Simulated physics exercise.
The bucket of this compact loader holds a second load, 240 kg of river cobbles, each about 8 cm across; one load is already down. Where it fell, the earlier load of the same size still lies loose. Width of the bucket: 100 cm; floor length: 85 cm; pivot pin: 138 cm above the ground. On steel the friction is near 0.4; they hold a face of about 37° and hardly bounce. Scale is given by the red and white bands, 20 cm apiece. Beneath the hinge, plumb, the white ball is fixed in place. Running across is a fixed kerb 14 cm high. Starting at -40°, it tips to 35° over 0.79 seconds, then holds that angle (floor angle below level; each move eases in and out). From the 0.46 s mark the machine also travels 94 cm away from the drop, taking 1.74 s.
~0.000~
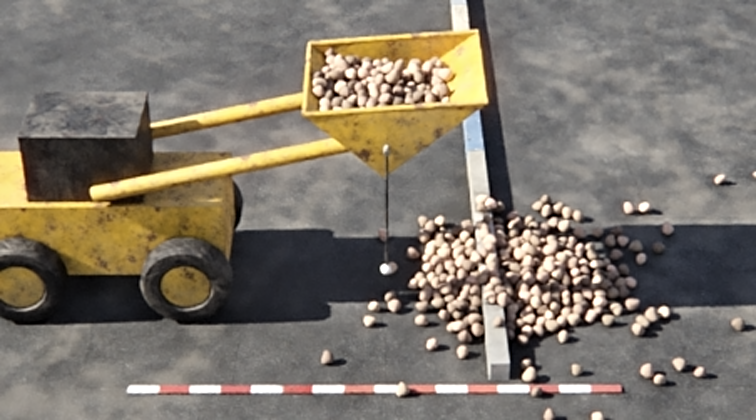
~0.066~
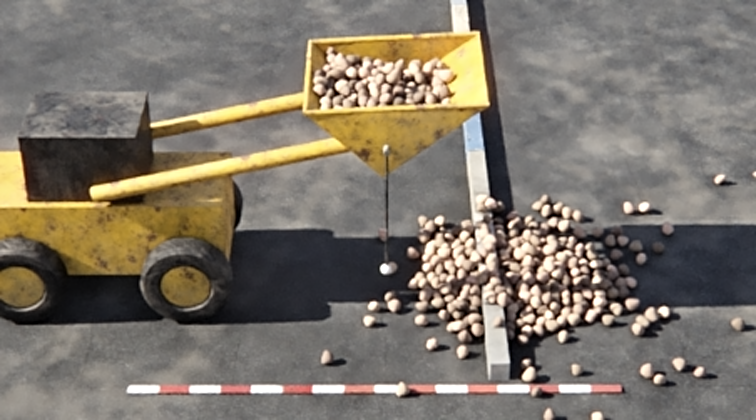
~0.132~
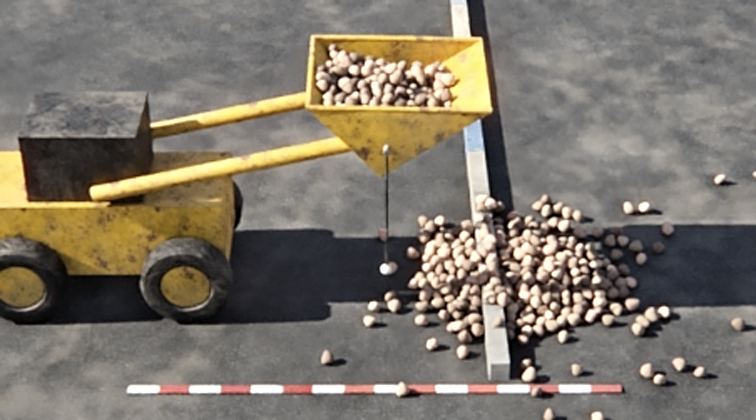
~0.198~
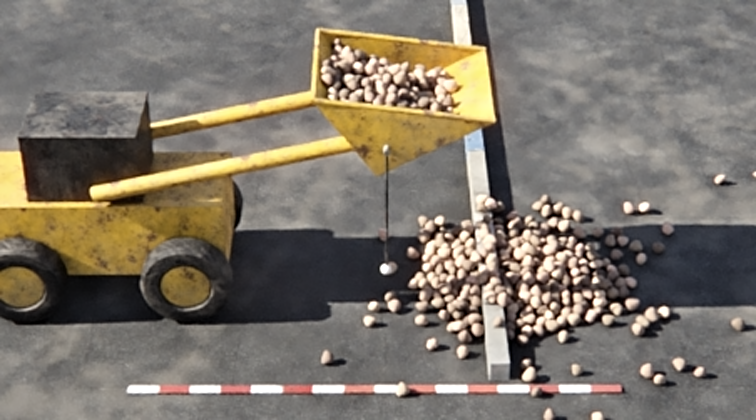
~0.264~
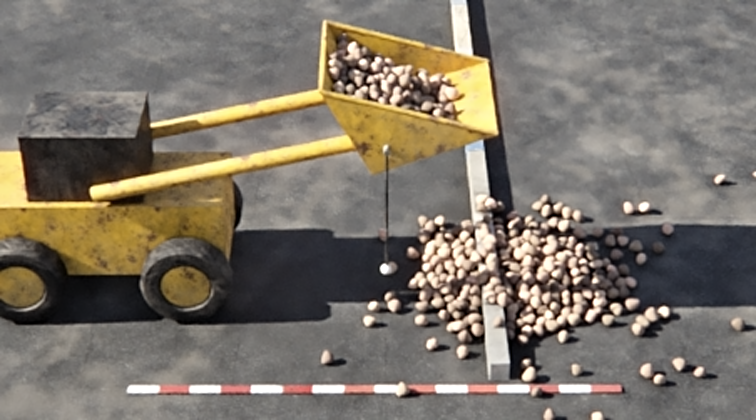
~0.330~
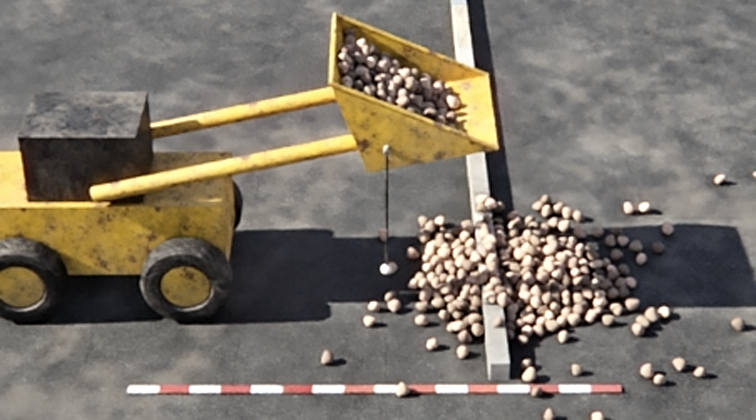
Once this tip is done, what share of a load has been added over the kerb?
About 31 per cent.
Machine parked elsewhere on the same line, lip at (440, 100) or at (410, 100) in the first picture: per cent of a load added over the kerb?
0 % and 0 %.
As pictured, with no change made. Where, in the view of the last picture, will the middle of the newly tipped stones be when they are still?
I'd point to about (464, 266).
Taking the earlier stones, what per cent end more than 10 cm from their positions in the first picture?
Some 10 percent, give or take.
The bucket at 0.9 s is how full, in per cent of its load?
Around 75 in a hundred.
After 0.6 s the floor is at 23°; in per cent of one load, 100 in the bucket, 39 on this side of the kerb, 61 over the kerb; the foremost stones are at (742, 275).
After 0.9 s the floor is at 35°; in per cent of one load, 74 in the bucket, 65 on this side of the kerb, 61 over the kerb; the foremost stones are at (742, 275).
After 2.7 s the floor is at 35°; in per cent of one load, 0 in the bucket, 108 on this side of the kerb, 92 over the kerb; the foremost stones are at (755, 272).
After 5.2 s the floor is at 35°; in per cent of one load, 0 in the bucket, 108 on this side of the kerb, 92 over the kerb; the foremost stones are at (755, 272). Net gain over the kerb, 31.
